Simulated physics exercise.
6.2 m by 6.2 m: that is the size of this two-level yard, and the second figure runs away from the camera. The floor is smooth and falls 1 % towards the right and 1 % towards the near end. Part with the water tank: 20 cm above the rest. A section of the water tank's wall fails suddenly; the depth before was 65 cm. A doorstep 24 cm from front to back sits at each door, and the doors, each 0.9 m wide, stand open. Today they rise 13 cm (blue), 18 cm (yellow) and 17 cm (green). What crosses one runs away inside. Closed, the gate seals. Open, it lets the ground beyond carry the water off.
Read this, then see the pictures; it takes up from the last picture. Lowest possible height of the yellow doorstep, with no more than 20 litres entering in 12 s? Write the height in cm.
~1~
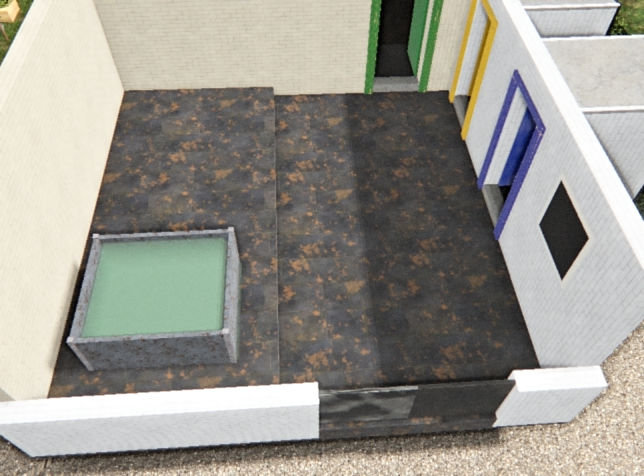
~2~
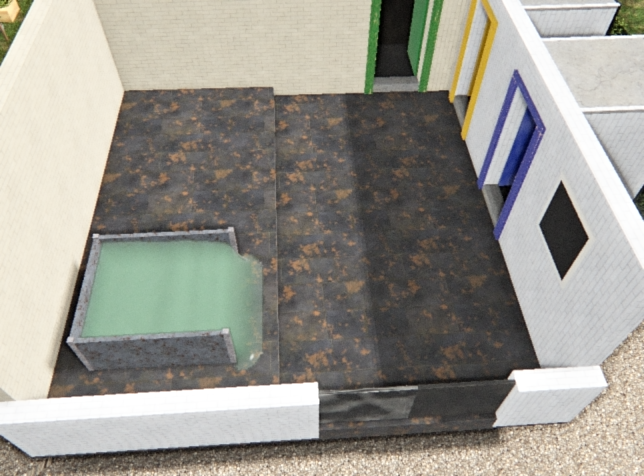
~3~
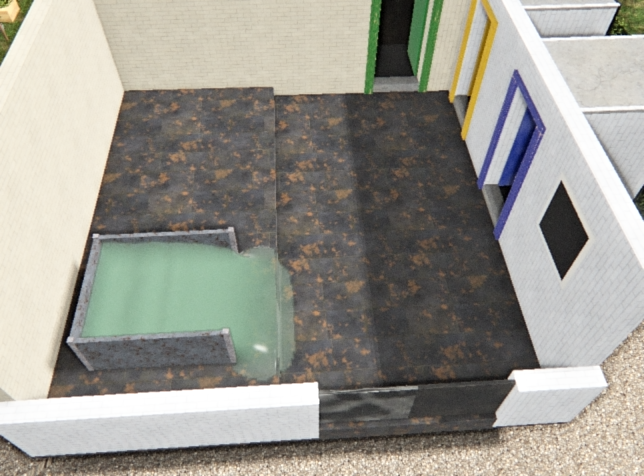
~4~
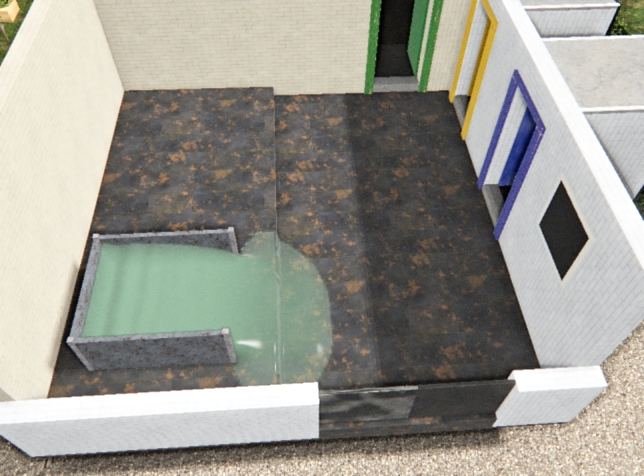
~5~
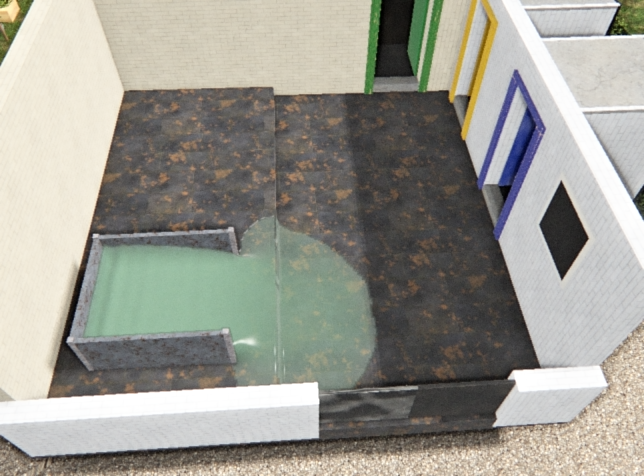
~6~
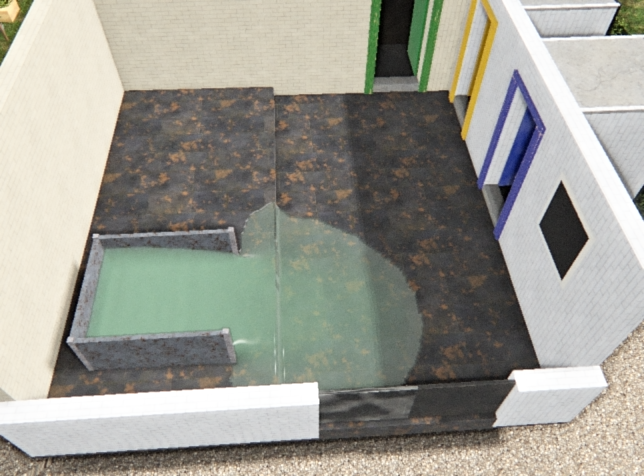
I would say 8.5 cm.
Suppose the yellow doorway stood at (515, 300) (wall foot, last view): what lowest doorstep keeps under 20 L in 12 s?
It needs about 24 cm.
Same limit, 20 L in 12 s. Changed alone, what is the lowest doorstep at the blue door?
Blue would need about 14.0 cm on its own.
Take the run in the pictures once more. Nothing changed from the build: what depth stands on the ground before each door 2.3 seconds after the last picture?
Door depths (cm): Blue = 17, yellow = 5, green = 0.
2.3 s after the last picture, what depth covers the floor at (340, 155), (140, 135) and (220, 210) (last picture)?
Depths of roughly 1 cm, 0 cm and 0 cm, in that order.
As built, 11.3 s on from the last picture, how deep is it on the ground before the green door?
It comes to about 6.0 centimetres deep.
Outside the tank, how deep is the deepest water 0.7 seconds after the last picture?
It gets to close to 24 centimetres there.
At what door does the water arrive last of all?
That's the green one.
Then, 0.7 s after the last picture water covers 35 % of the floor, deepest (24 cm) near (245, 328); it has not reached the yellow door.
Then, 2.3 s after the last picture water covers 45 % of the floor, deepest (28 cm) near (546, 397); 5 cm at the yellow door, 0 litres in over its 18 cm doorstep.
Then, 11.3 s after the last picture water covers 60 % of the floor, deepest (21 cm) near (541, 383); 8 cm at the yellow door, 0 litres in over its 18 cm doorstep.
At the yellow door as built, the water peaked near 13 cm, 5.5 s after the last picture.
Run again over the same 12 s with other heights there, 37 litres in over 7 cm, 7 litres over 10.5 cm. The limit of 20 litres is kept from about 8.5 cm up.
